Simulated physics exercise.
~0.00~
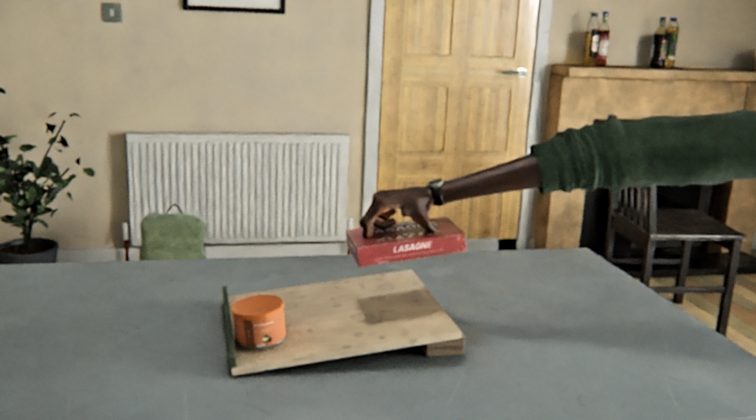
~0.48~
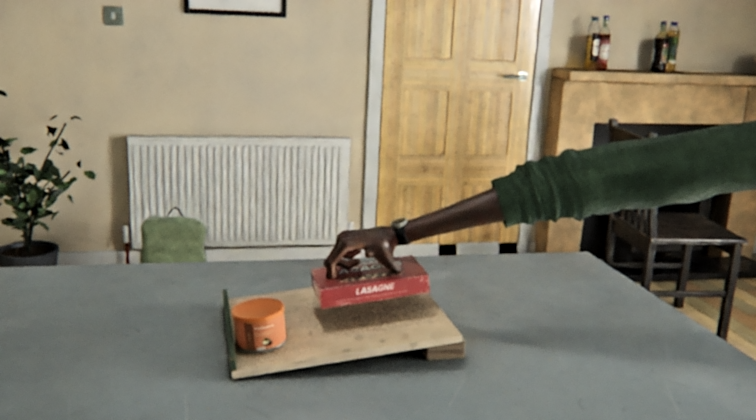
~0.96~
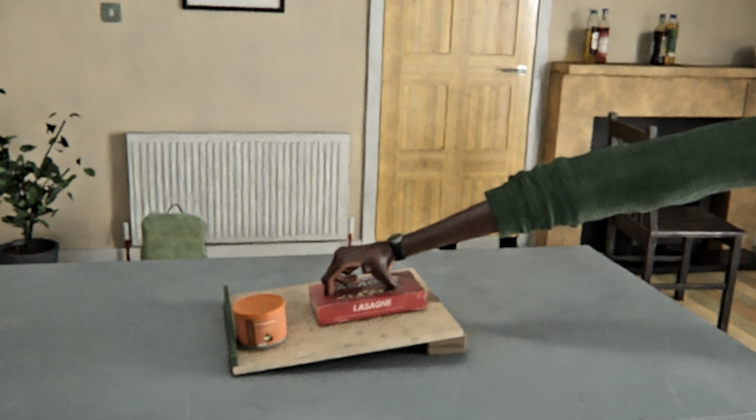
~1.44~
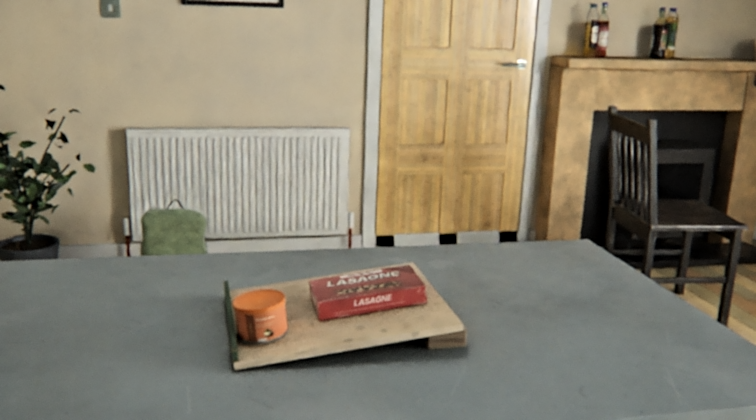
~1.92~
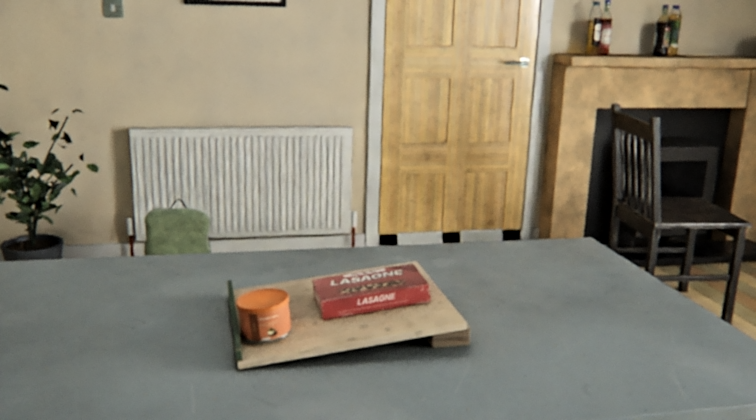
A red lasagne box is held by a hand in a green sleeve, reaching in from the right over a grey table in a room seen from across the tabletop. Below it, a wooden board slopes gently, its right end propped on a block, with an orange tub at its lower left end. Behind stand a white radiator, a wooden door, a plant and a dark chair by a fireplace. The hand moves the box left and down, sets it on the board, then lets go and withdraws. The box stays where it was placed, and the tub and board remain still.
